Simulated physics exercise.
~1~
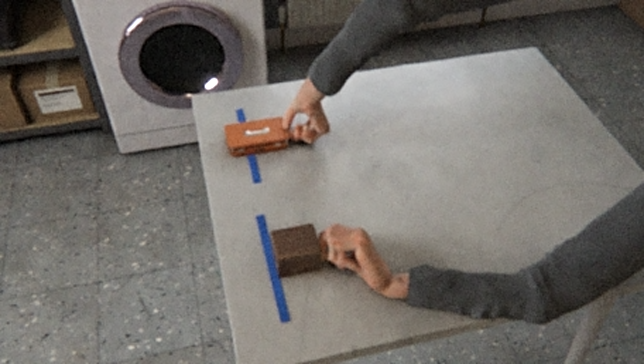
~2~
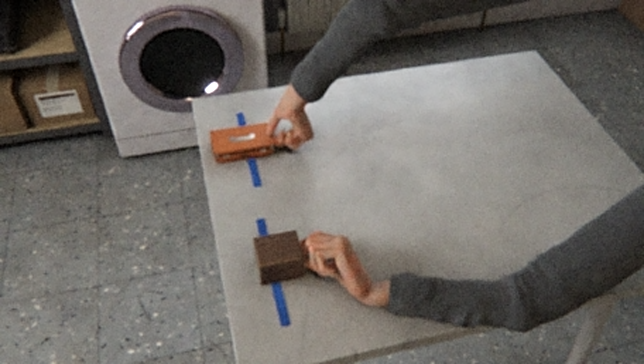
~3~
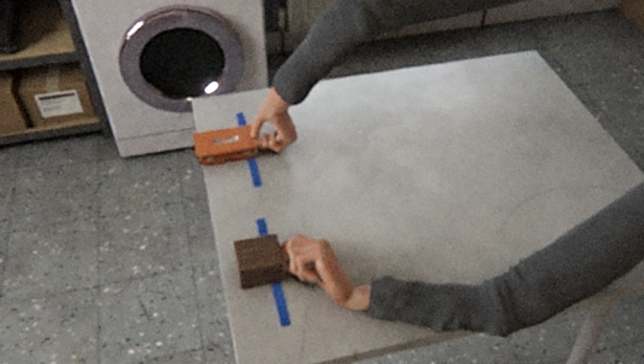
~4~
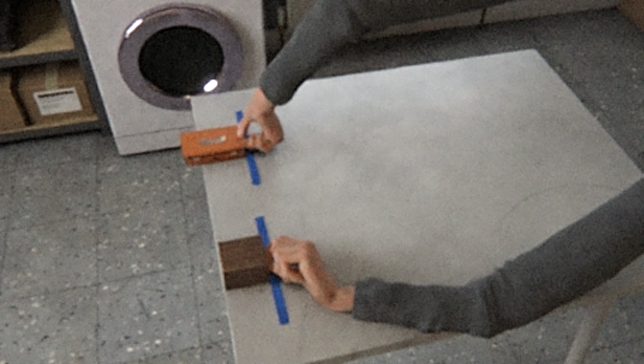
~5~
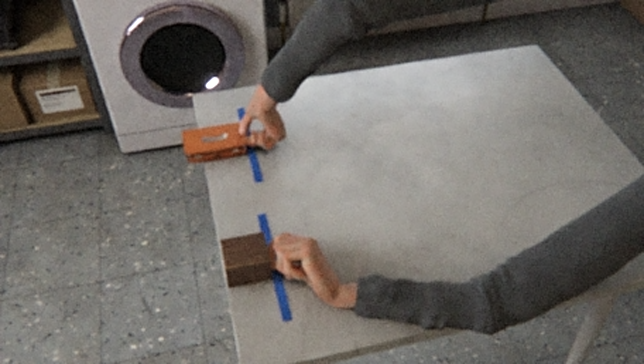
Two hands slid an orange case and a brown block left across a pale table, over strips of blue tape and up to the table's left edge, where they stopped, with both things still on top and the fingers still touching them.
